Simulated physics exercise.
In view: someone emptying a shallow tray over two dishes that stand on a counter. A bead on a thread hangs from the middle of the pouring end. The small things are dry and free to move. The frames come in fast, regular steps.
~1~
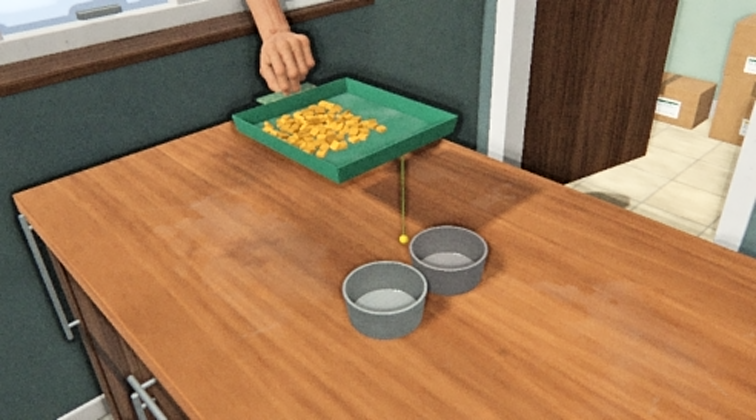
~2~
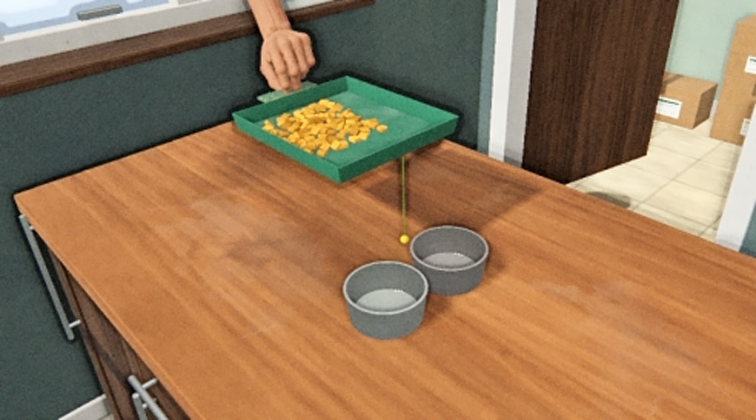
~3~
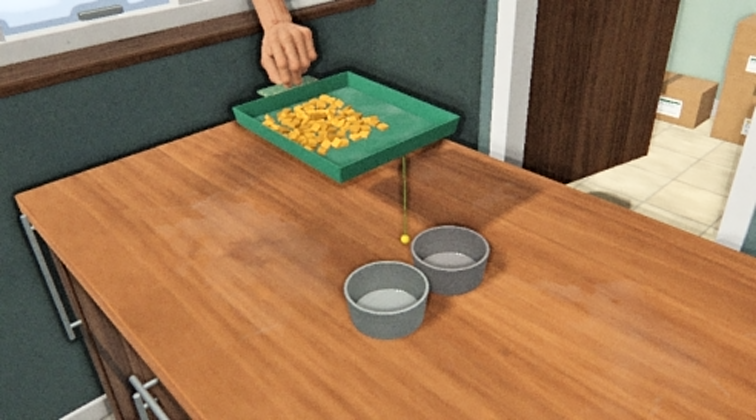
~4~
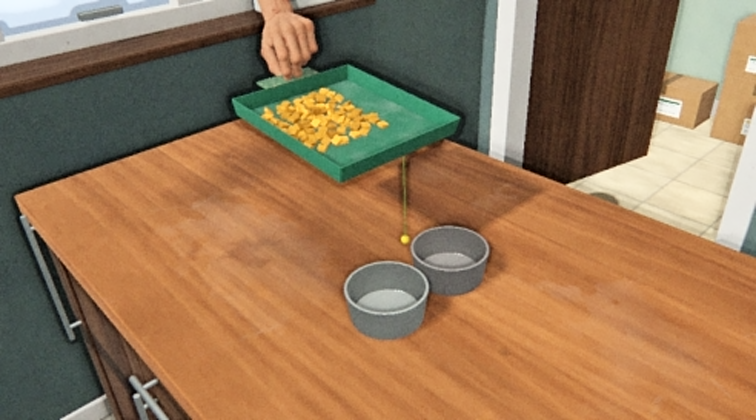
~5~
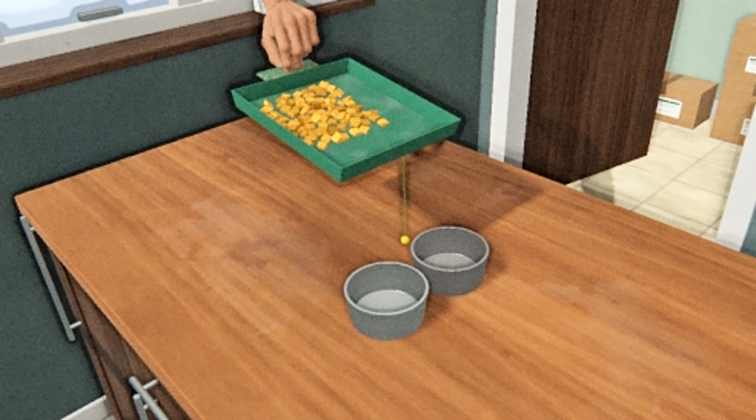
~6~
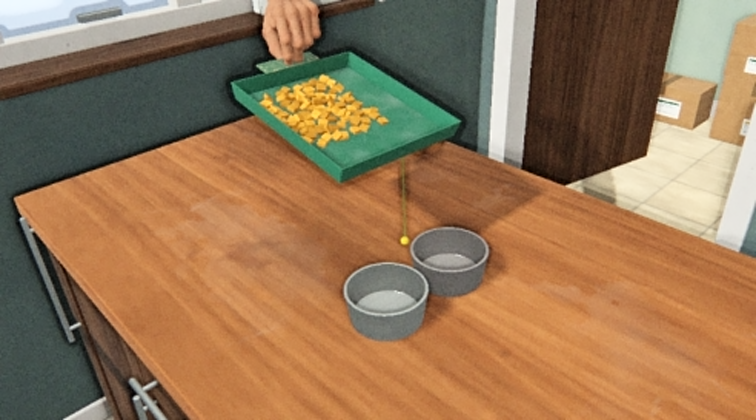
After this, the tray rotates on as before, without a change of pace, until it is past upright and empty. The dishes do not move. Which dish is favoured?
The right one ends fuller.
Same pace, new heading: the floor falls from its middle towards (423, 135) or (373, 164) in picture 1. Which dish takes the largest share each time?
The first try: The right-hand dish. The second: The dish on the left.
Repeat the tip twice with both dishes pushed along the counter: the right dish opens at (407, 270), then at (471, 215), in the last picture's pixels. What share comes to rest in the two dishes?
The first gives 40 %, the second 30 %.
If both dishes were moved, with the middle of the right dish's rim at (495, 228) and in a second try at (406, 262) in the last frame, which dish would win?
One: The left-hand dish. Two: The right dish.
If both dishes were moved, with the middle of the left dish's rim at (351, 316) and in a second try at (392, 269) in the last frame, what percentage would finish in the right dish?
First some 50, then 30 per cent.
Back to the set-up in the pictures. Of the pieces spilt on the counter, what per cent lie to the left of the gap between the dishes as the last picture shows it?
About 10 per cent.
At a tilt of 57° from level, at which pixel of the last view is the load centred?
Close to (395, 138).
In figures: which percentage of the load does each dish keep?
About: Left dish 20, right dish 60 per cent.
Just after the last frame, tray tipped steeply; almost all on the tray; just a few in the air.
A moment on, tray tipped right over; almost all on the tray; just a few in the left dish; about a tenth in the right dish; just a few outside both.
Further on, tray tipped past a quarter turn; roughly a quarter in the left dish; roughly half in the right dish; roughly a quarter outside both.
When it is over, tray tipped past a quarter turn; roughly a quarter in the left dish; roughly half in the right dish; roughly a quarter outside both.
